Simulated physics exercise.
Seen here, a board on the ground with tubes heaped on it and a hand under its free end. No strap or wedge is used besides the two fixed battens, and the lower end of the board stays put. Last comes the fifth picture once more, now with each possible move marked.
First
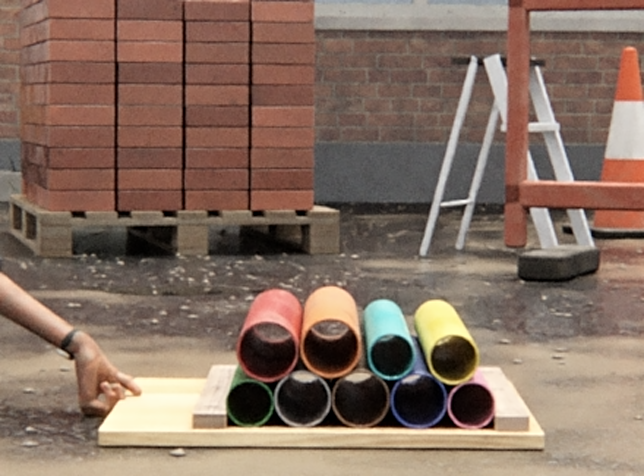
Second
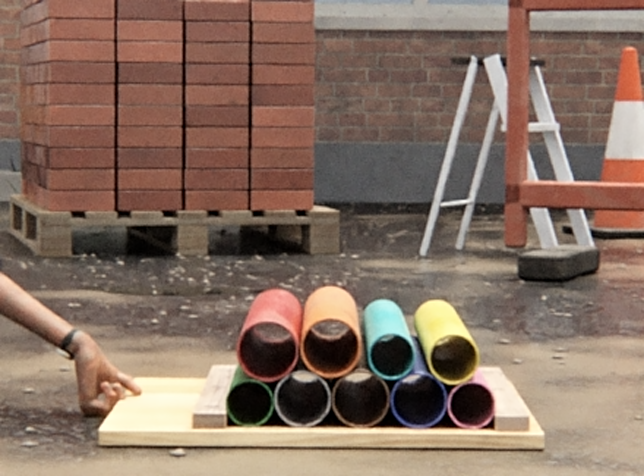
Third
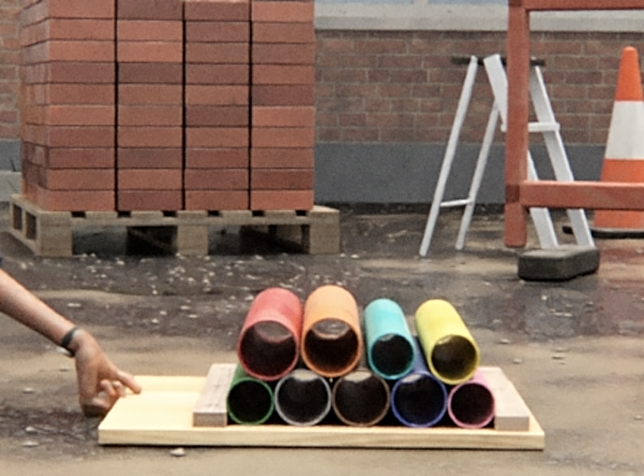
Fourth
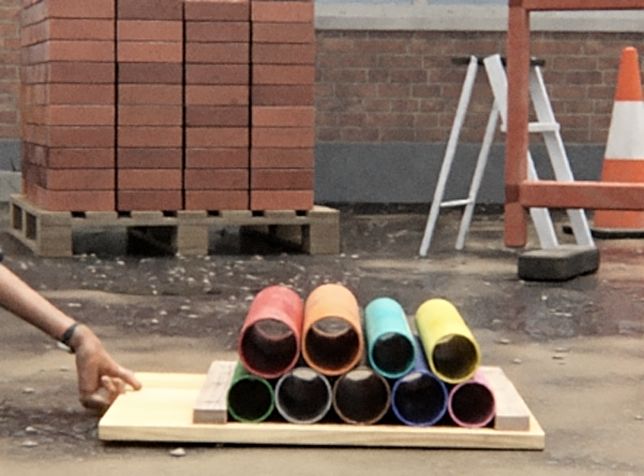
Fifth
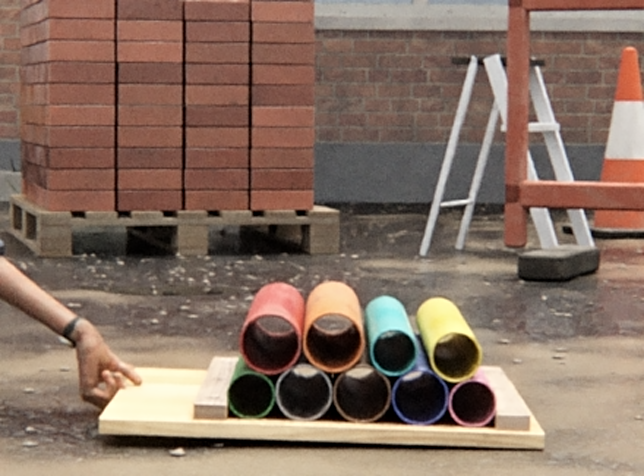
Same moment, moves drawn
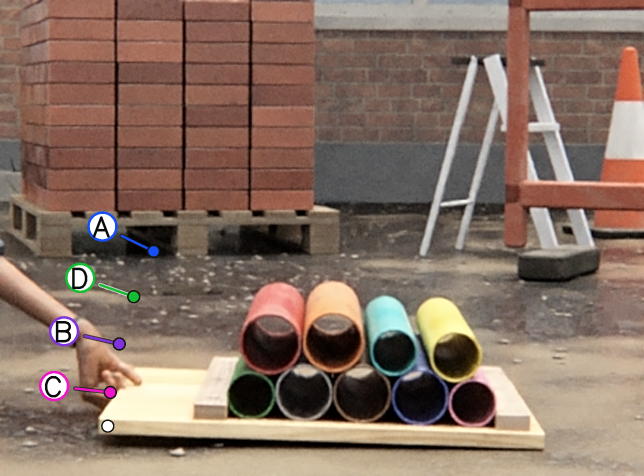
A hand at the left slowly lifts the near end of a pale wooden board slightly off the wet ground, the coloured tubes on it tilting a little with it, while the camera stays still. Red, orange, teal and yellow tubes rest on a lower row of green, grey, brown, blue and pink. Seen from low in front, the yard has stacked bricks, a white stepladder and an orange cone behind.
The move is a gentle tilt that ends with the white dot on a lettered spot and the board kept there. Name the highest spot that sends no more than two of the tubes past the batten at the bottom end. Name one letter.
A is the limit.
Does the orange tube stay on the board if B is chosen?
Yes.
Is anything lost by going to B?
At B: No.
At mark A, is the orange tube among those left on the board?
The orange tube: Yes.
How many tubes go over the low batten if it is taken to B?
The count is none.
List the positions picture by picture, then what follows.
Red tube (268, 351); yellow tube (454, 359); board (322, 403), in the first picture.
Board (322, 403); green tube (249, 403), in the second picture.
Board (322, 402); blue tube (419, 400), in the third picture.
Board (322, 400); green tube (250, 399); grey tube (303, 396), in the fourth picture.
Board (323, 397); green tube (251, 395); grey tube (304, 393), in the fifth picture.
On the marked copy, A at (154, 251); B at (120, 344); C at (111, 393); D at (134, 297); the white dot at (108, 426).
With A. Early on, board at 16°.
Further on, board at 26°.
At the end, board at 26°, one over the low batten (yellow).
As for the rest, B none over the low batten; C none over the low batten; D none over the low batten.
